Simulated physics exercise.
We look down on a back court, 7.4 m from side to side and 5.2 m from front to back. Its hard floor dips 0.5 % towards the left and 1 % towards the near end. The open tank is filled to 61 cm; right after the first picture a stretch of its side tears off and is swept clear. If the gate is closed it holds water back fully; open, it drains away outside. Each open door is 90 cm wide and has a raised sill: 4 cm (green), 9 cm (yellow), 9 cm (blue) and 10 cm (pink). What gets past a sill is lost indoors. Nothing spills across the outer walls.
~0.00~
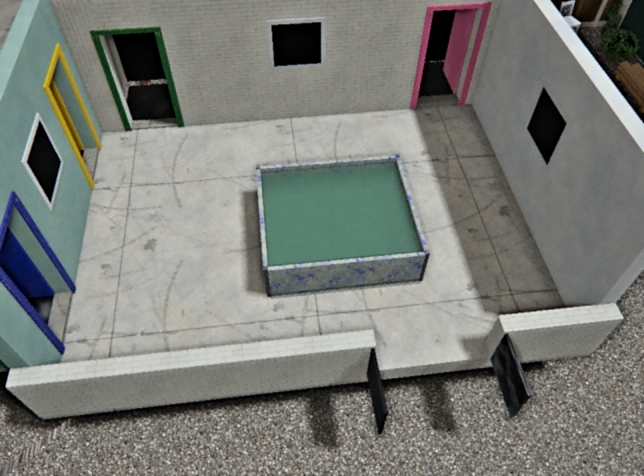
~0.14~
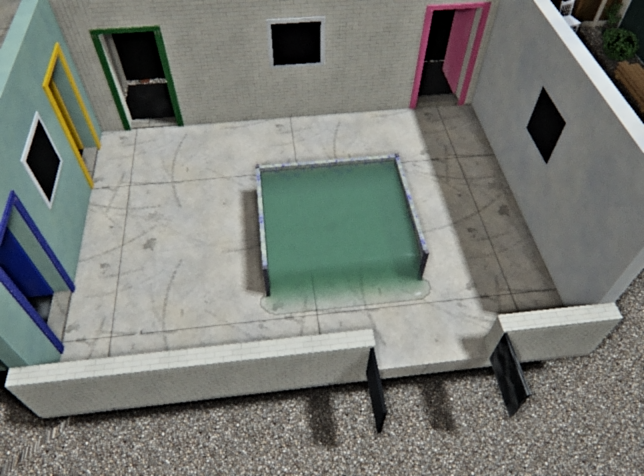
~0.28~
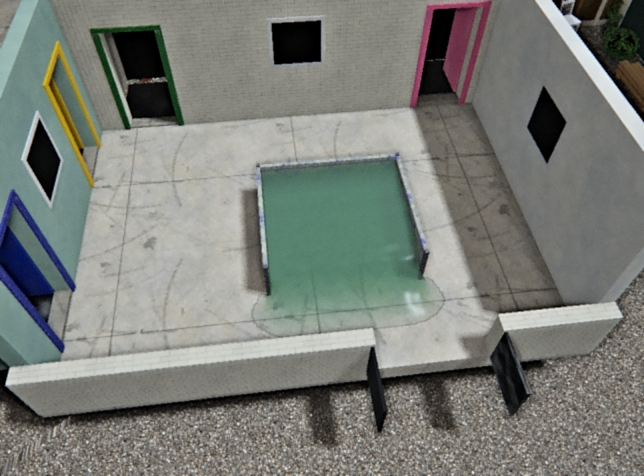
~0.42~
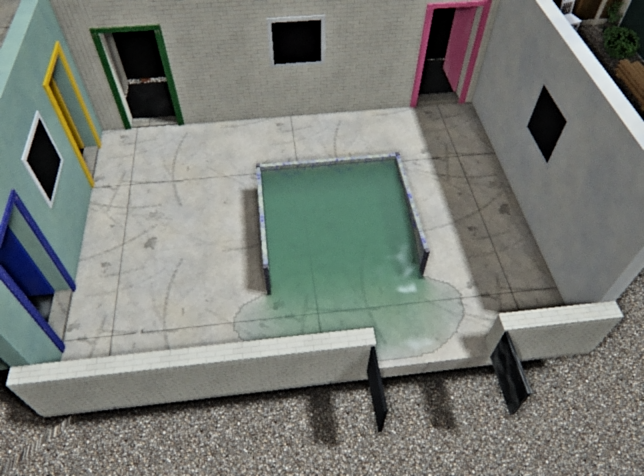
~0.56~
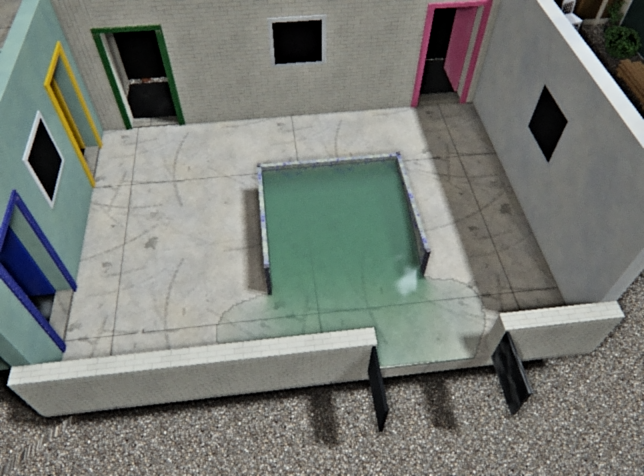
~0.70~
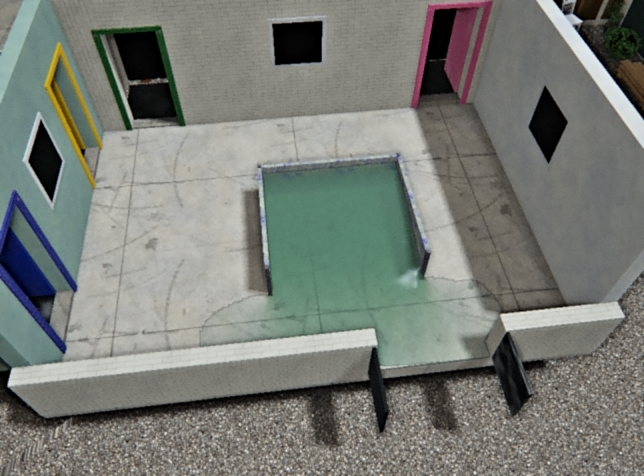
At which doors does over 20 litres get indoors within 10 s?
Door by door: At the green door it goes over the limit; at the yellow door it does not reach the limit; at the blue door it goes over the limit; at the pink door it stays under the limit.
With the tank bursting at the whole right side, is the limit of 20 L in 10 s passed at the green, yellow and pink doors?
Against that limit: Green under, yellow below, pink over.
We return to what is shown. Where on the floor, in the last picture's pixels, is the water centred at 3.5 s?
At about (288, 289).
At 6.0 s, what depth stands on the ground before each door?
Depths in cm: Green 10, yellow 4, blue 11, pink 0.
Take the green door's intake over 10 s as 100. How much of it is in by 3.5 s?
About 0 per cent.
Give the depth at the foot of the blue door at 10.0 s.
About 6.5 cm.
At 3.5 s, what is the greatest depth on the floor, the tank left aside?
About 26 cm.
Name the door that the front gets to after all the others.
It is the pink one.
After 1.4 s water covers 15 % of the floor and is deepest (46 cm) near (333, 346); green door not reached, yellow door not reached, blue door not reached, pink door not reached.
After 2.2 s water covers 25 % of the floor and is deepest (34 cm) near (322, 359); green door not reached, yellow door not reached, blue door 19 cm at the sill, 4 L in, pink door not reached.
After 3.5 s water covers 40 % of the floor and is deepest (26 cm) near (72, 388); green door not reached, yellow door 3 cm at the sill, 0 L in, blue door 21 cm at the sill, 84 L in, pink door not reached.
After 6.0 s water covers 70 % of the floor and is deepest (12 cm) near (72, 388); green door 10 cm at the sill, 26 L in, yellow door 4 cm at the sill, 0 L in, blue door 11 cm at the sill, 144 L in, pink door not reached.
After 10.0 s water covers 95 % of the floor and is deepest (8 cm) near (58, 390); green door 4 cm at the sill, 54 L in, yellow door 6 cm at the sill, 0 L in, blue door 6 cm at the sill, 146 L in, pink door 1 cm at the sill, 0 L in.
